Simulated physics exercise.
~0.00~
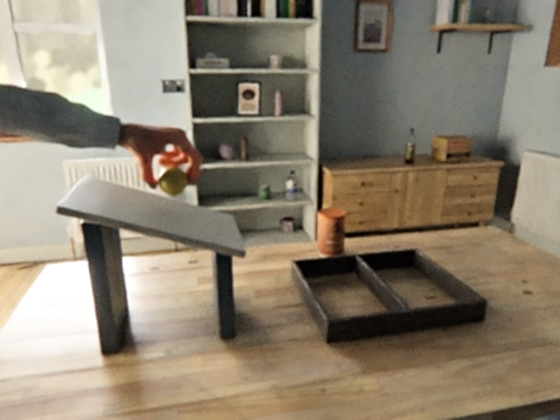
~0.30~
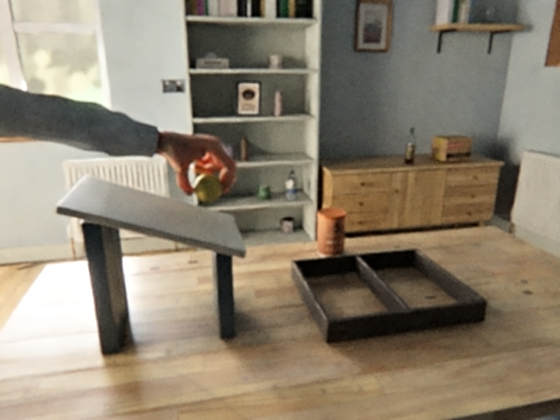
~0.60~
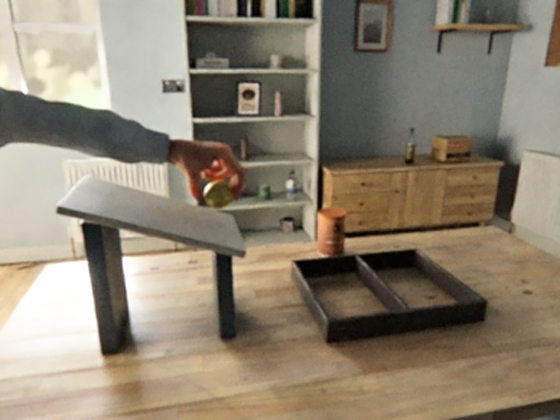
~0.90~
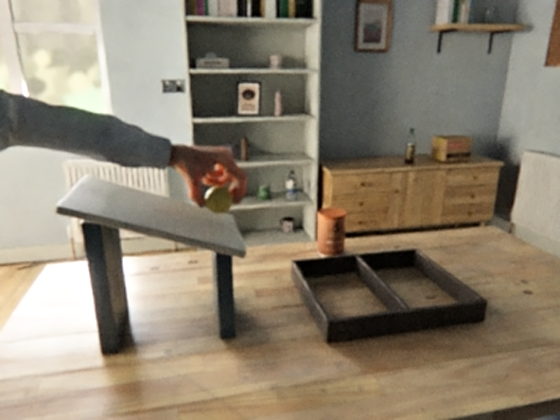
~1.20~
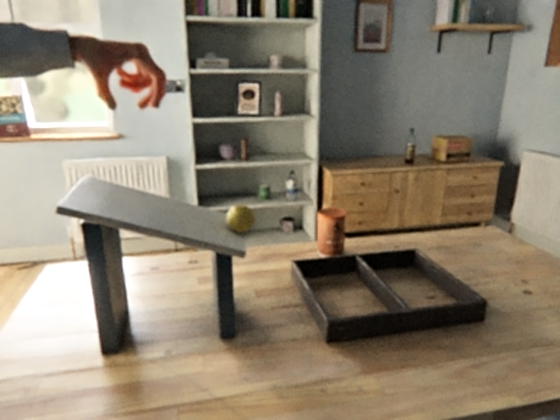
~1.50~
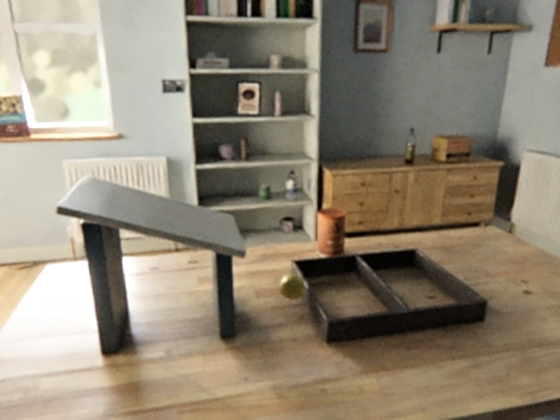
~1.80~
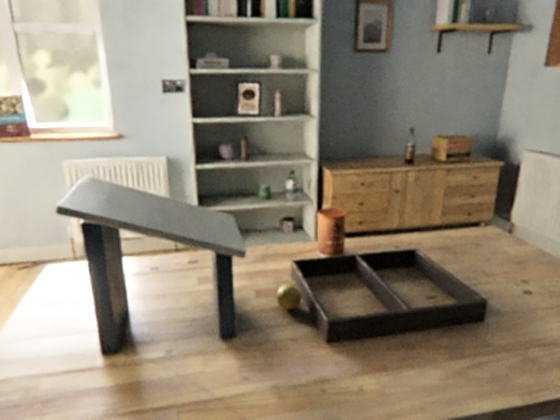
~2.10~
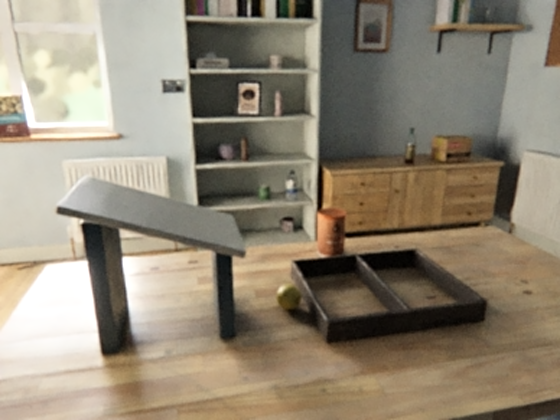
A hand reaches in from the left above a sloping grey board on a wooden table, seen from the front in a room with shelves, a radiator and a wooden sideboard. It holds a yellow lemon, while an orange tin stands behind a dark tray with two bays on the right. The hand carries the lemon rightward toward the board's lower end, then lets go and draws back. The lemon drops off the end to the right and comes down beside the tray. It settles against the tray's near left side, outside both bays, and the tin stays in place.
